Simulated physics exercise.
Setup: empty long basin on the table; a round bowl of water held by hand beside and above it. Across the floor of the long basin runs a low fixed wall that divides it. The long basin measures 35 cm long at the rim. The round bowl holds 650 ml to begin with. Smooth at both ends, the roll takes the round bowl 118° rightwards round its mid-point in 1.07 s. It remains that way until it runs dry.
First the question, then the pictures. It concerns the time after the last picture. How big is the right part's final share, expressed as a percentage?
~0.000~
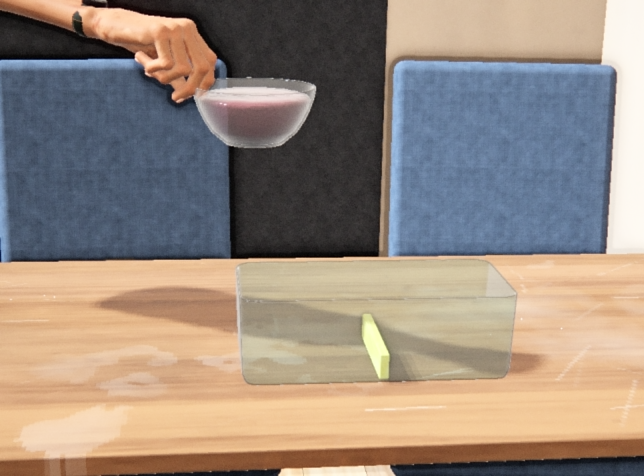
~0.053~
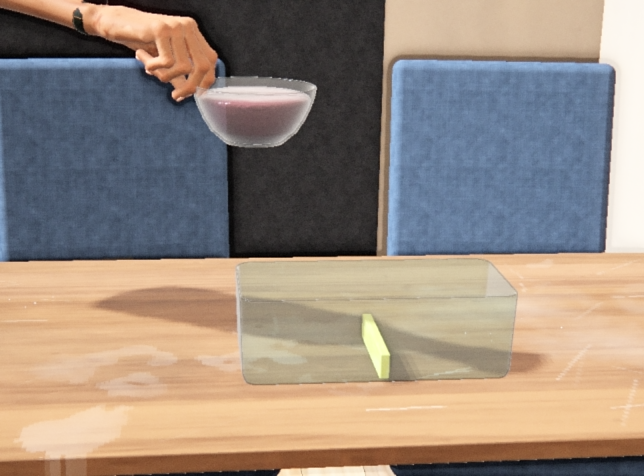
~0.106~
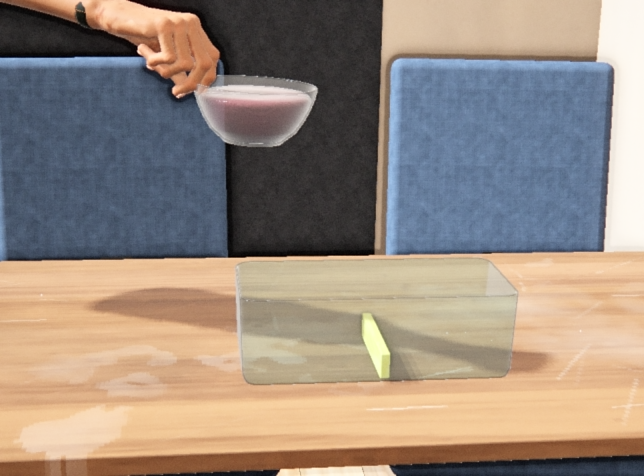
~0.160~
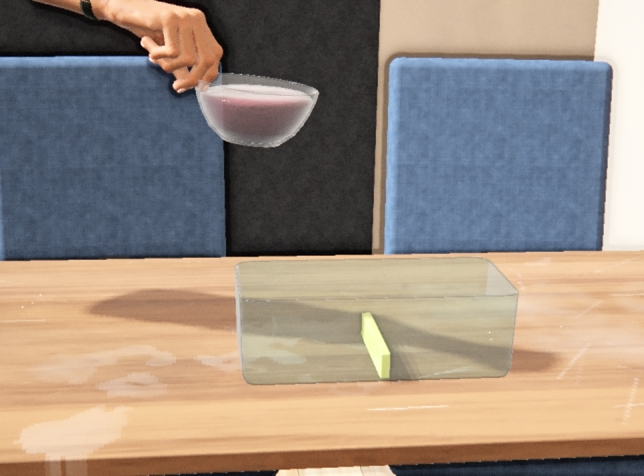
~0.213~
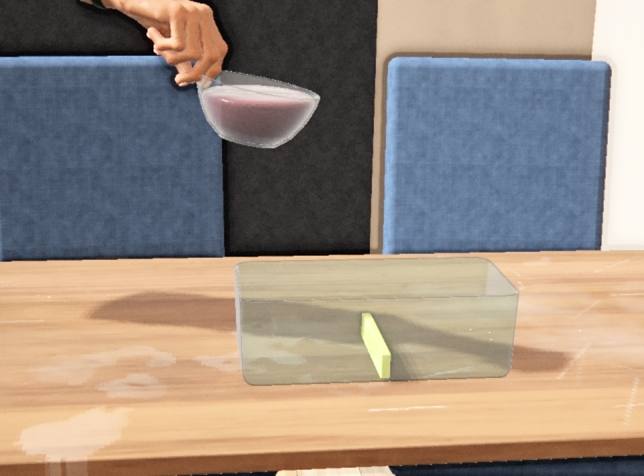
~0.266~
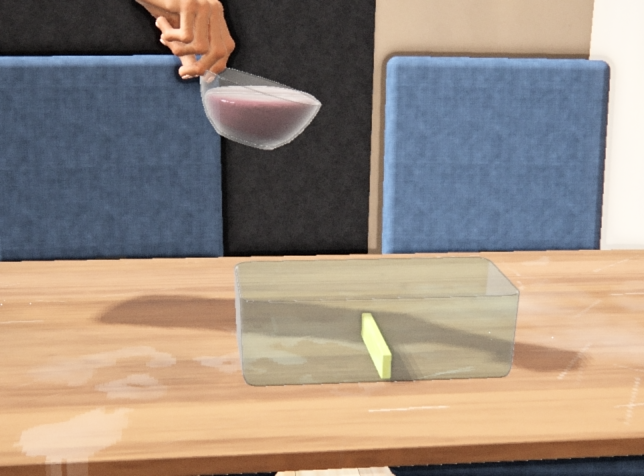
Some 46 per cent.
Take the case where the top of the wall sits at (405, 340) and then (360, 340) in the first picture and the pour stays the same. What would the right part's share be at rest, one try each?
Respectively close to 15 and 65 %.
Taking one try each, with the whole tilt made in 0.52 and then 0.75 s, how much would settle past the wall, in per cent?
I'd expect close to 25 per cent and then close to 35 per cent.
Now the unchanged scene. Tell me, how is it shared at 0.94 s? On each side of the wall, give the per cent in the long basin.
Around 52 on the left and around 44 on the right.
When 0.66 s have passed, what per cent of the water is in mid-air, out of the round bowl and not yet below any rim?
Near 52 per cent at that moment.
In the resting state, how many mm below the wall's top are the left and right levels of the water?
Noted: Left near 22 mm, right near 22 mm.
By 0.66 s the tilt is 80° and 24 per cent is still to pour, 8 is left of the wall and 16 right of it.
By 0.94 s the tilt is 114° and 0 per cent is still to pour, 52 is left of the wall and 44 right of it.
By 1.24 s the tilt is 118° and 0 per cent is still to pour, 52 is left of the wall and 46 right of it.
By 1.57 s the tilt is 118° and 0 per cent is still to pour, 52 is left of the wall and 46 right of it.
At rest 52 per cent lies left of the wall, 46 right of it and 2 outside.
